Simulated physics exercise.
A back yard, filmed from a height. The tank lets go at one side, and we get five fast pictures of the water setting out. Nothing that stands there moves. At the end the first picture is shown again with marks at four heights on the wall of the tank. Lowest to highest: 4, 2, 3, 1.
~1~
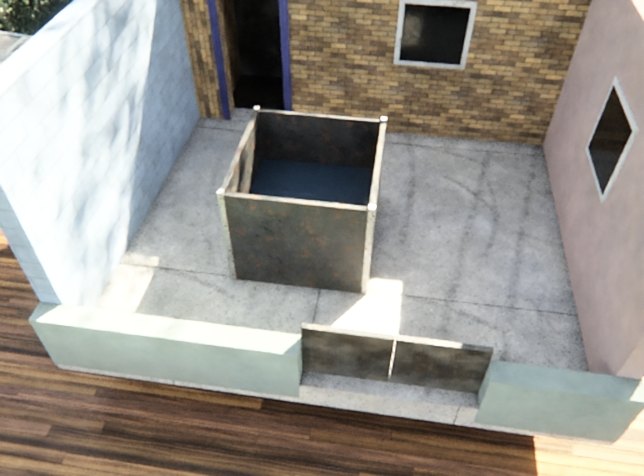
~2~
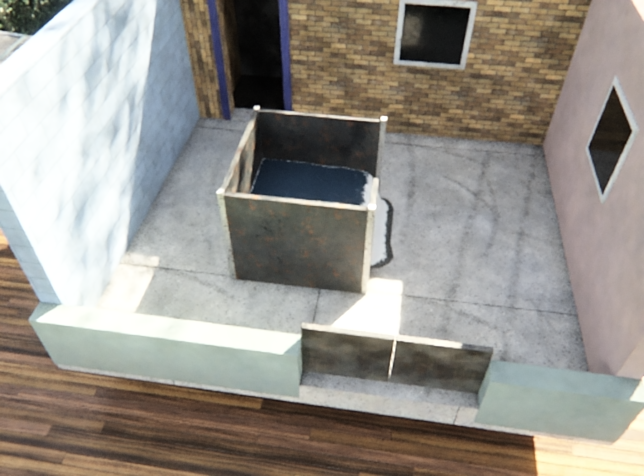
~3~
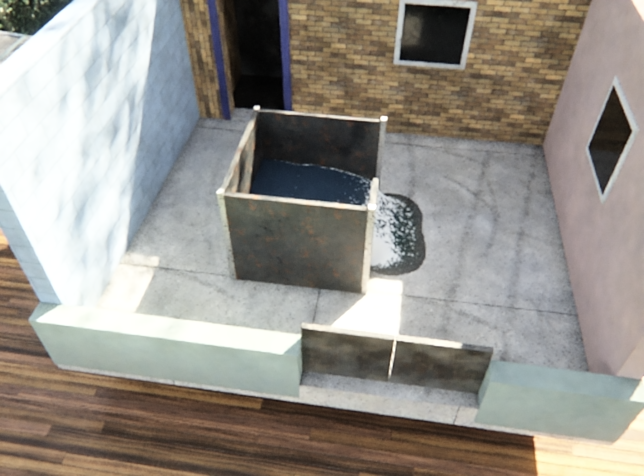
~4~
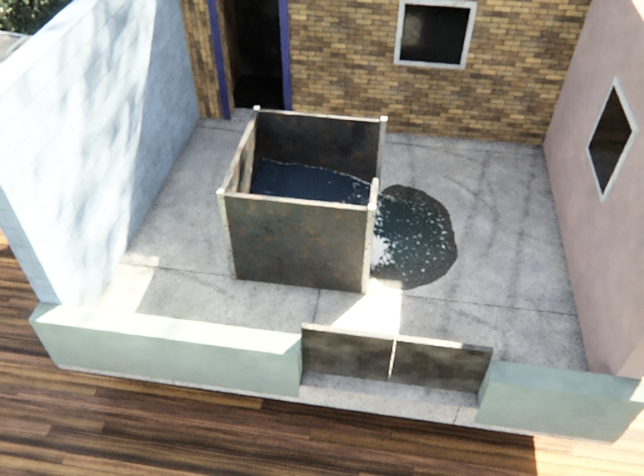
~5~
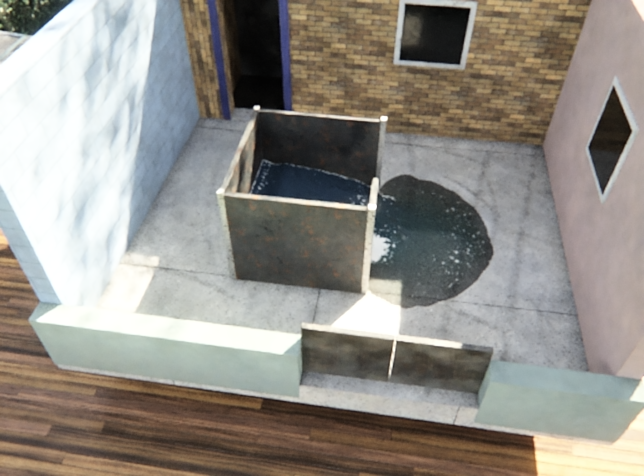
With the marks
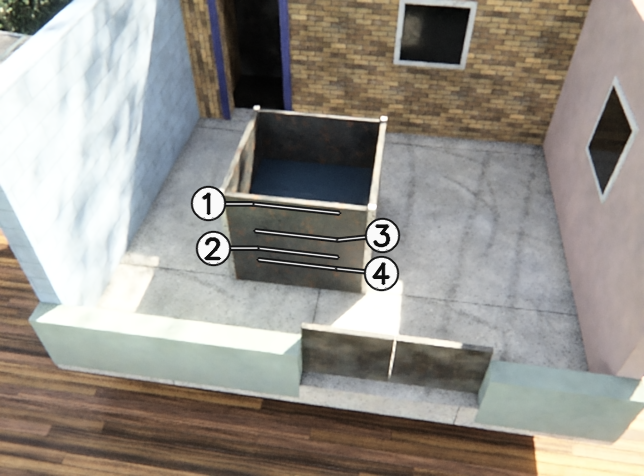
Dark water pours from the right side of a square tank and spreads across the yard.
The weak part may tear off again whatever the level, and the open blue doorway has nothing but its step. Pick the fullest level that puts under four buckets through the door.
2 will do.
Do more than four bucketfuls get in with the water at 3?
Yes, that goes wrong.
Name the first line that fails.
That would be 3.
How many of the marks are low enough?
Two of the four.
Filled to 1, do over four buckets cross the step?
Yes, that goes wrong.
In white, 1 at (295, 208); 2 at (297, 252); 3 at (296, 235); 4 at (297, 264); from the bottom up 4, 2, 3, 1.
For line 1, dozens of bucketfuls pour in.
For line 2, a splash gets over, under a bucket.
For line 3, about 9 bucketfuls get in.
For line 4, nothing gets over.
